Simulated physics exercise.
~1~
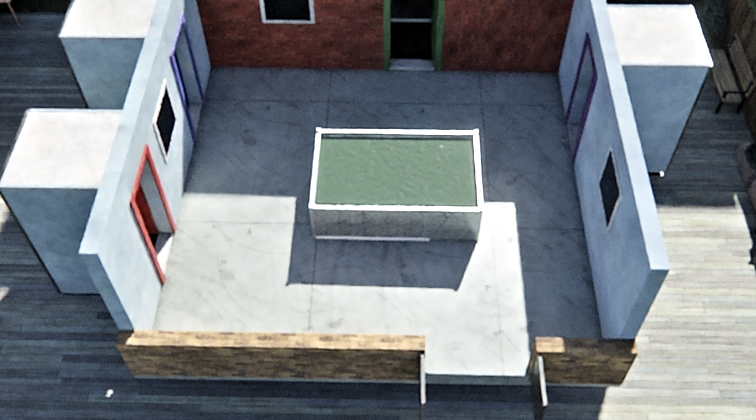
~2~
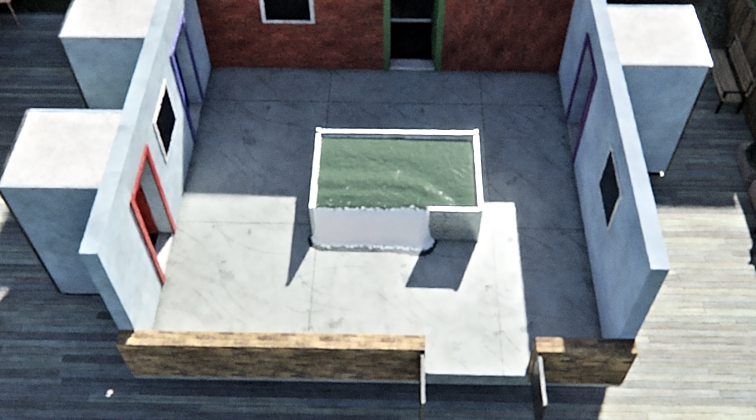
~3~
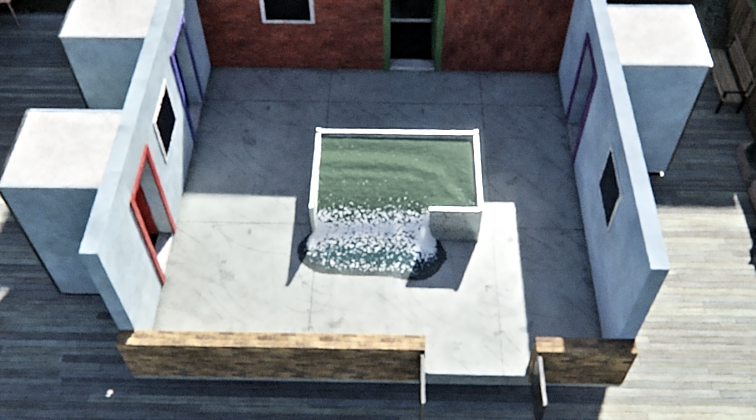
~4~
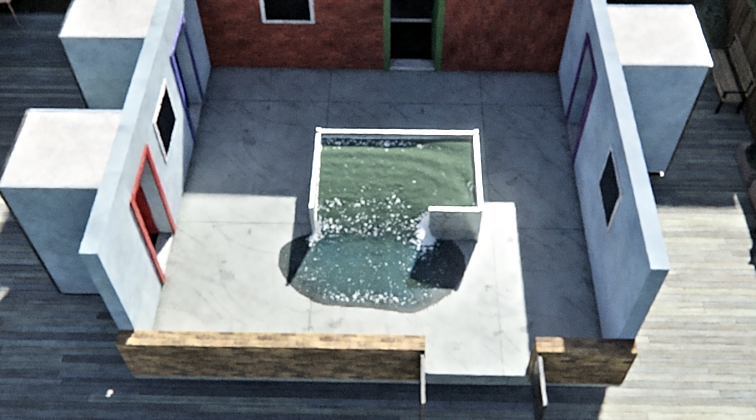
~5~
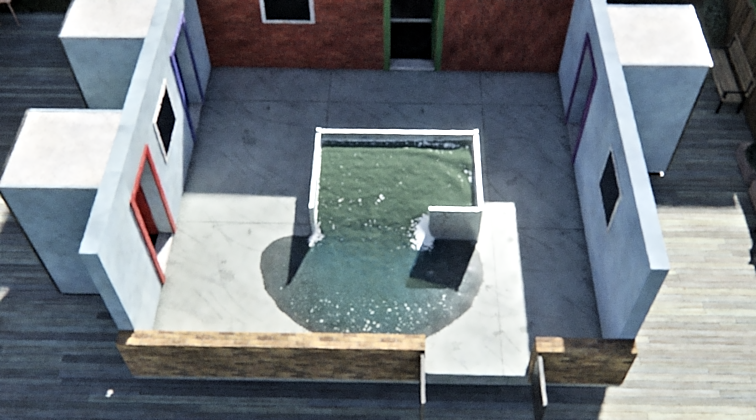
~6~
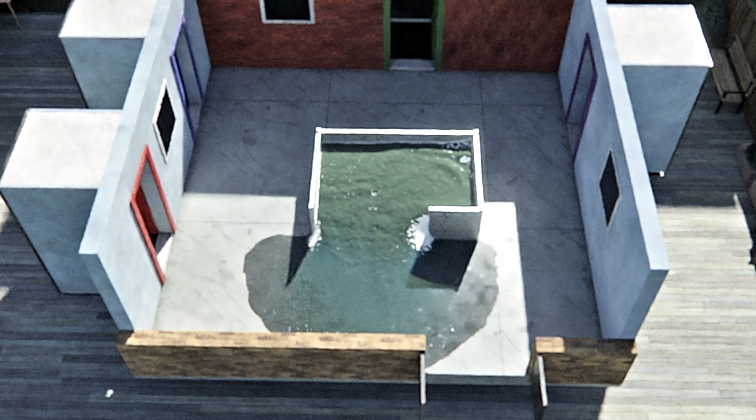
Green water bursts through the tank's front and spreads across the walled yard's pale floor.
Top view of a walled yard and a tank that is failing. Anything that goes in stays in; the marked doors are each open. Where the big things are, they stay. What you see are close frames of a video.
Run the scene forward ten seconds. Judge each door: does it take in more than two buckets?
Result: Red door: Over the line on that one. Green door: Not over the line on that one. Purple door: Not over the line on that one. Blue door: Not over the line on that one.
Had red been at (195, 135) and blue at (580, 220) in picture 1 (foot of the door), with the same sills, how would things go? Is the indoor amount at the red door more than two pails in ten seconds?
Then: Red door is under.
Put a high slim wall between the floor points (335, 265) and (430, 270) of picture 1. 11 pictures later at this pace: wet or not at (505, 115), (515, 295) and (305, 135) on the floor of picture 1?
Taking the points in order, they are high and dry, inundated and high and dry.
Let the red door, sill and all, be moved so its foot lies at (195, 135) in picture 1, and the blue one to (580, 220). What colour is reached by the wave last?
Go with the door marked green.
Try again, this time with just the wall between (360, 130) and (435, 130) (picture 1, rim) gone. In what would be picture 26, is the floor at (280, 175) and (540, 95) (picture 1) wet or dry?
In the order asked: The first spot is untouched and the second is swamped.
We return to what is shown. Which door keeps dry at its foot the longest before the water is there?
Answer - the green one.
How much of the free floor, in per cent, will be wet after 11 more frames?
I'd estimate some 25 per cent.
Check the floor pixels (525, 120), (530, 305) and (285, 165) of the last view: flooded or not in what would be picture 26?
Result, as listed: Not wetted / wetted / not wetted.
A moment on, water covers 25 % of the floor; the red door not reached, the green door not reached, the purple door not reached, the blue door not reached.
Next, water covers 25 % of the floor; the red door not reached, the green door not reached, the purple door not reached, the blue door not reached.
Then, water covers 45 % of the floor; the red door under two buckets in, the green door not reached, the purple door not reached, the blue door wet at the sill, nothing in.
Later, water covers 85 % of the floor; the red door over two buckets in, the green door wet at the sill, nothing in, the purple door wet at the sill, nothing in, the blue door wet at the sill, nothing in.
In the end, water covers 95 % of the floor; the red door over two buckets in, the green door wet at the sill, nothing in, the purple door under two buckets in, the blue door wet at the sill, nothing in.
